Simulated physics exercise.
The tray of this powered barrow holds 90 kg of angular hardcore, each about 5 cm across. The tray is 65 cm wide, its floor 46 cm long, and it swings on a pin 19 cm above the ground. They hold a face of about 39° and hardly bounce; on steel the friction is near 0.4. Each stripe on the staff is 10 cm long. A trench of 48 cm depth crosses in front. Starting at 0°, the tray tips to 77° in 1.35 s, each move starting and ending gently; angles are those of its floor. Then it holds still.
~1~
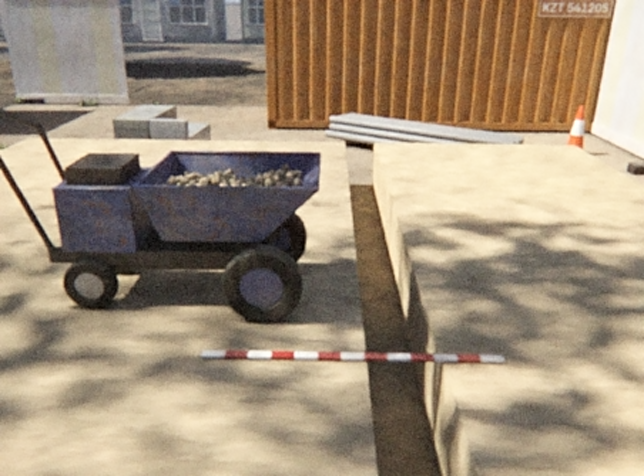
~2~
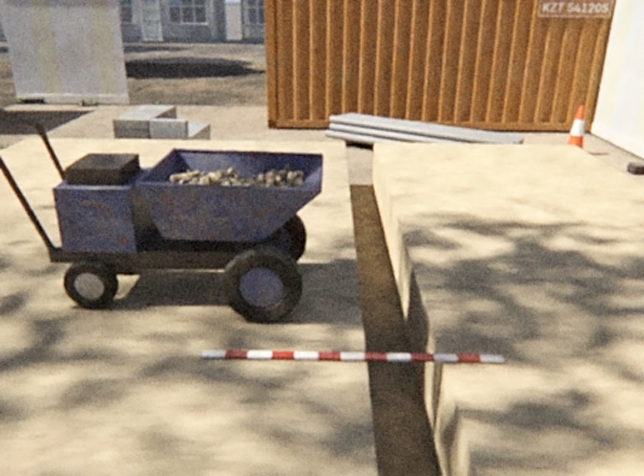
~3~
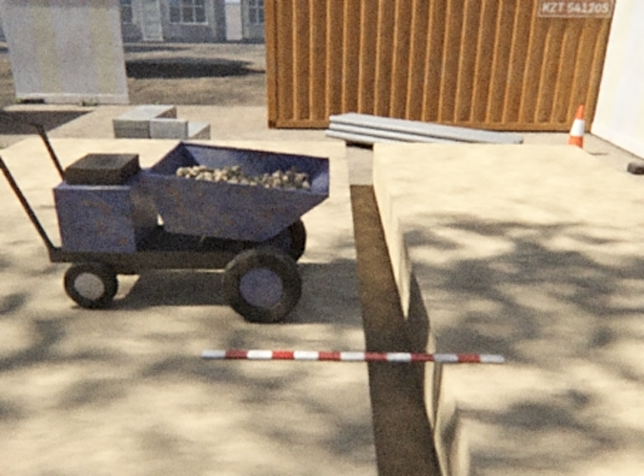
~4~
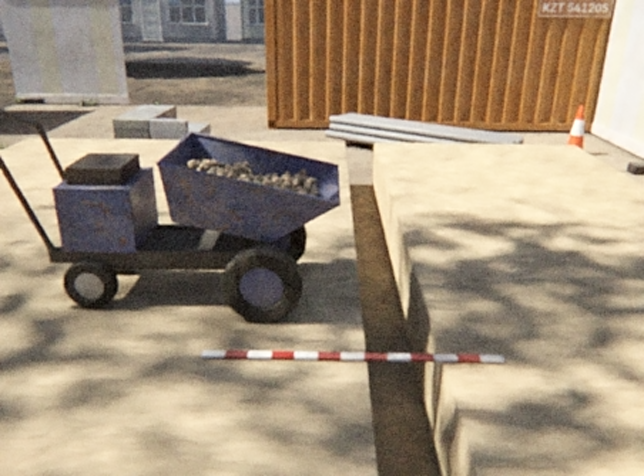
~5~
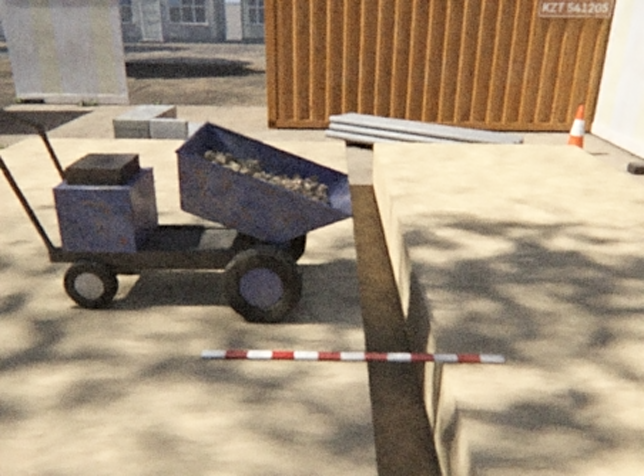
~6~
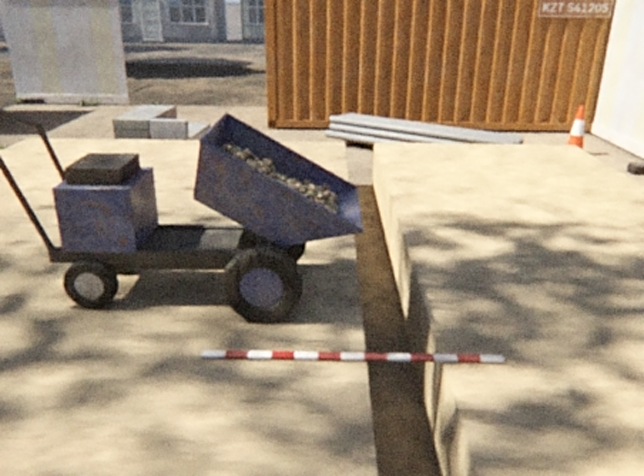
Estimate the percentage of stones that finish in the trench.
Some 99 per cent of it.
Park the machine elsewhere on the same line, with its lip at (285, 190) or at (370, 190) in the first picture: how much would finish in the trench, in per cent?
Near 65 per cent from the first place, 5 from the second.
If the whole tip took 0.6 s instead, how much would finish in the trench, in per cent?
In that case some 90 per cent.
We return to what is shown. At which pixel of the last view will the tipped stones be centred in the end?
Near (393, 358).
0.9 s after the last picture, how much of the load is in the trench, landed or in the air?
Some 50 per cent.
Then, 0.4 s after the last picture the floor is at 65°, 100 % in the tray; the foremost stones are at (373, 263).
Then, 0.9 s after the last picture the floor is at 77°, 47 % in the tray, 52 % in the trench; the foremost stones are at (424, 325).
Then, 1.2 s after the last picture the floor is at 77°, 7 % in the tray, 92 % in the trench, 1 % past the trench; the foremost stones are at (436, 339).
Then, 3.2 s after the last picture the floor is at 77°, 0 % in the tray, 99 % in the trench, 1 % past the trench; the foremost stones are at (436, 334).
